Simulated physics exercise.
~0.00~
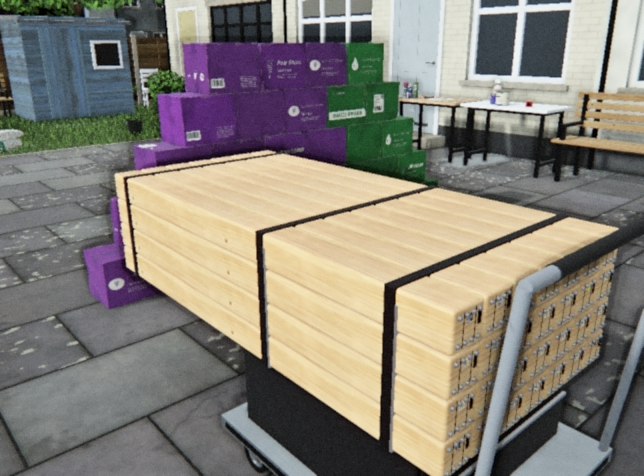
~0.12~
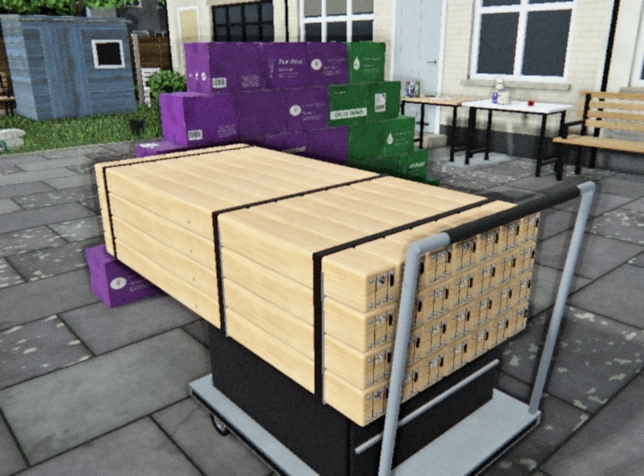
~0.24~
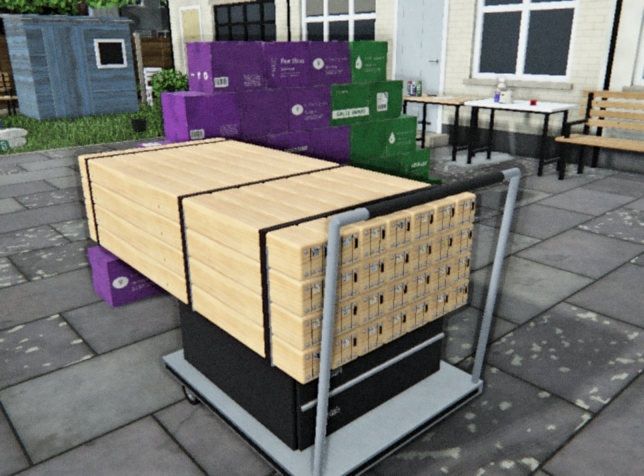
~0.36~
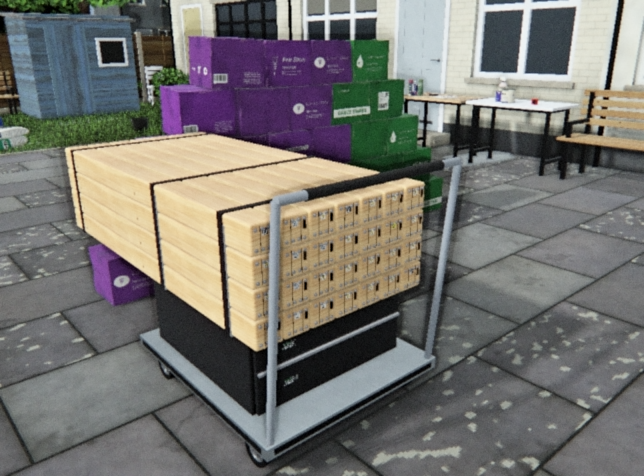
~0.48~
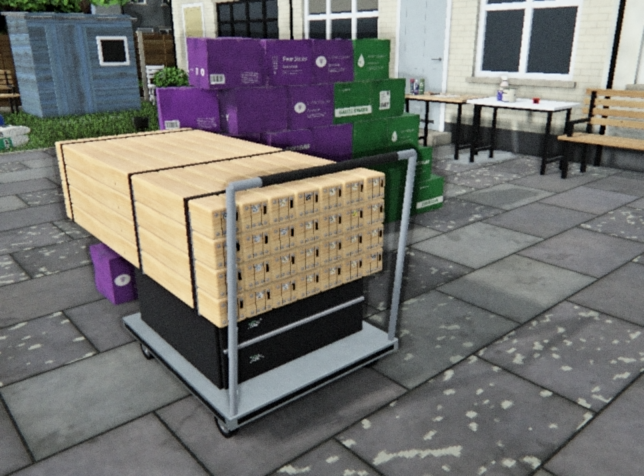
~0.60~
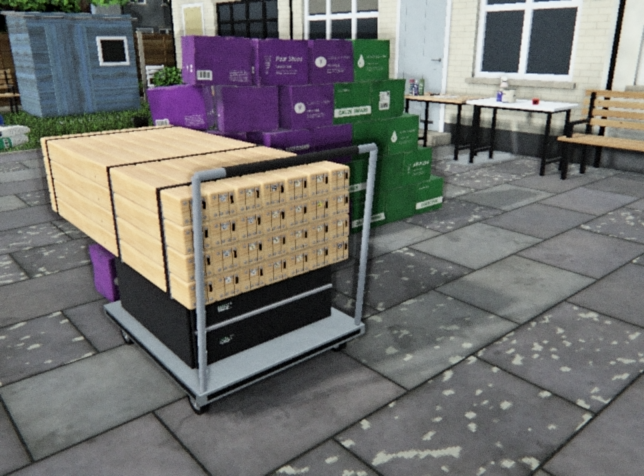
Trolley strapped with pale timber beams rolling away across a paved yard, its front end nudging into stacked purple and green boxes.
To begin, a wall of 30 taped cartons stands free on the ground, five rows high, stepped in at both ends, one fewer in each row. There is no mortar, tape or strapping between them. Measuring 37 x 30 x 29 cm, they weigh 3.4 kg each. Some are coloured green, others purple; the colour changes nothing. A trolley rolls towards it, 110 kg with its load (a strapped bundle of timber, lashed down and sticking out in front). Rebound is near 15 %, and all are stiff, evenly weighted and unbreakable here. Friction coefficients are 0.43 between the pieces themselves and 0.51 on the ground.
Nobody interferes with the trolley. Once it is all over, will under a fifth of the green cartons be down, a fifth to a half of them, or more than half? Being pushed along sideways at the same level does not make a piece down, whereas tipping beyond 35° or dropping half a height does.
Under a fifth.
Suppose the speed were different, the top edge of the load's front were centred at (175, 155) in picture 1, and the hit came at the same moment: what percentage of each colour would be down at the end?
Then green 0, purple 50 per cent.
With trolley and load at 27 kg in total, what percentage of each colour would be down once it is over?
In that case green comes to 0 and purple to 50 percent.
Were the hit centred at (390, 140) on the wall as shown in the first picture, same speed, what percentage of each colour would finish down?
The green ones would be 80 per cent down and the purple ones 20 per cent.
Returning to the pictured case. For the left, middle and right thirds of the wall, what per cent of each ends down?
Going left to right, I get 70, 20 and 0 percent.
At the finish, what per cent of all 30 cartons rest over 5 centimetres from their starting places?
It comes to 35 percent.
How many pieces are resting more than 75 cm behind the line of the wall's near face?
Roughly 8 of them.
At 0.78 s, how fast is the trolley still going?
The trolley is doing roughly 1.6 m/s at that moment.
Around 0.78 s, load 77 cm past the wall's line, still rolling; none of the 11 green cartons down (3 of 30 in all colours); top green carton unmoved; top purple carton tipped 8°.
Around 1.08 s, load 1.19 m past the wall's line, still rolling; none of the 11 green cartons down (6 of 30 in all colours); top green carton unmoved; top purple carton tipped 52°, 15 cm lower.
Around 1.48 s, load 1.66 m past the wall's line, still rolling; none of the 11 green cartons down (8 of 30 in all colours); top green carton unmoved; top purple carton upside down.
Around 2.04 s, load 2.14 m past the wall's line, still rolling; none of the 11 green cartons down (8 of 30 in all colours); top green carton unmoved; top purple carton upside down.
Finally (3.9 s), load 2.34 m past the wall's line, still rolling; none of the 11 green cartons down (8 of 30 in all colours); top green carton unmoved; top purple carton upside down. That is 0 per cent. Seen by the last camera, middles, top green carton near (359, 60), top purple carton near (146, 195).
